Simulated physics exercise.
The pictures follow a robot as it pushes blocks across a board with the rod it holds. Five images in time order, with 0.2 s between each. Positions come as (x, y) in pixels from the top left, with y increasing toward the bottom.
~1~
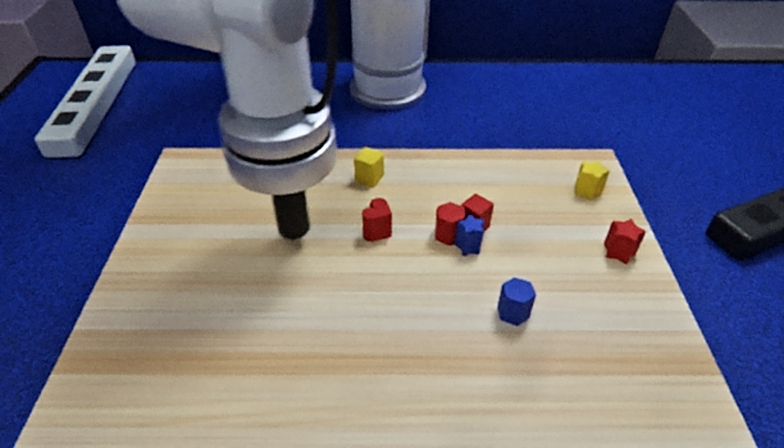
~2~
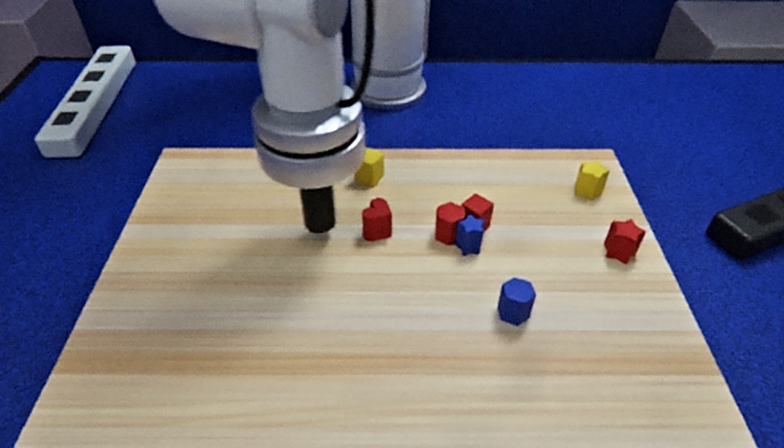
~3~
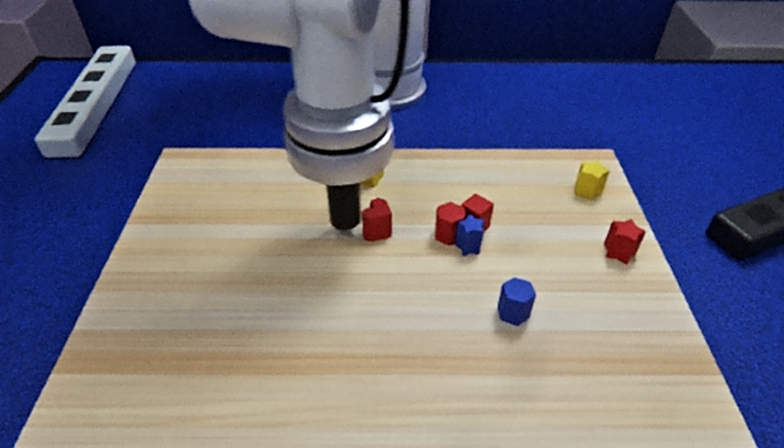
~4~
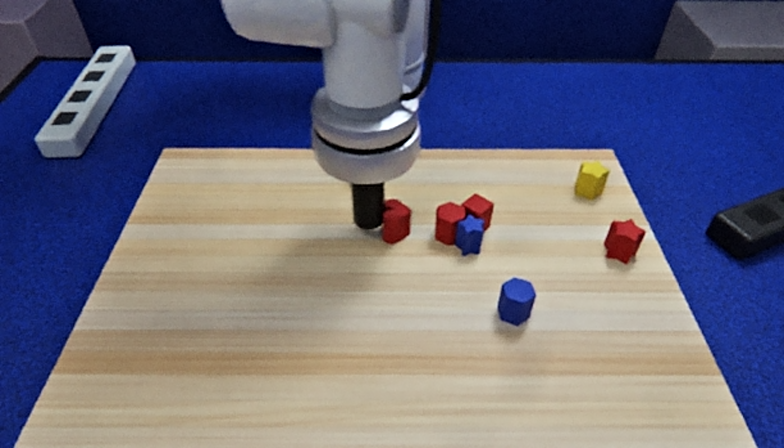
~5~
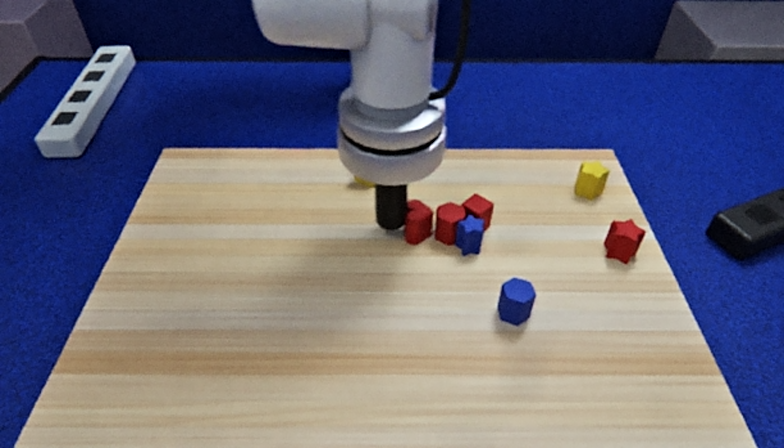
A robot arm with a black rod moves right across a wooden board scattered with small red, blue and yellow blocks. The rod reaches the red heart block and pushes it rightward, closing the gap to the cluster of red and blue blocks, while the other blocks stay where they are.
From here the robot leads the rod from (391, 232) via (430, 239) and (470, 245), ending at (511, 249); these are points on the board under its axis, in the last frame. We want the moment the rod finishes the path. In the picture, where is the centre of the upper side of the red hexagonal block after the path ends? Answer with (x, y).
My prediction: (553, 209).
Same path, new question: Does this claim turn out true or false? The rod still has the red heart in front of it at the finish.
That statement is accurate.
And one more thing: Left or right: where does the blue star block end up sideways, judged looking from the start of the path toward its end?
Right-hand side.
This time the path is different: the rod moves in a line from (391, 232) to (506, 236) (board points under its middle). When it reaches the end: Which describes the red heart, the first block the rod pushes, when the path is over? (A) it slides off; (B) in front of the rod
I choose B.
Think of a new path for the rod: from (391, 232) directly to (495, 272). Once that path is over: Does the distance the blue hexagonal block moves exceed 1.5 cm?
Answer: No.
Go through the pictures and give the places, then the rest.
The first frame shows rod tip (294, 228); block tops, red heart (377, 208); red hexagonal block (451, 211); blue star block (472, 223); red square (478, 203).
The second frame shows rod (321, 223); blocks unchanged.
The third frame shows rod (345, 220); blocks unchanged.
The fourth frame shows rod (369, 219); red heart (395, 209).
The fifth frame shows rod (391, 220); red heart (418, 210); red hexagonal block (451, 211); blue star block (472, 223); red square (478, 203).
What follows on the original path. One third of the way, rod (431, 227); red heart (459, 217); red hexagonal block (490, 215), turned 15° anticlockwise; blue star block (501, 233), turned 25° clockwise; red square (493, 198), turned 30° anticlockwise.
Two thirds of the way, rod (472, 233); red heart (501, 223); red hexagonal block (525, 214), turned 60° anticlockwise; blue star block (516, 239), turned 80° clockwise; red square (495, 198), turned 40° anticlockwise.
At the end, rod (514, 237); red heart (545, 228); red hexagonal block (553, 209), turned 125° anticlockwise; blue star block (537, 247), turned 135° clockwise; red square (495, 198), turned 40° anticlockwise.
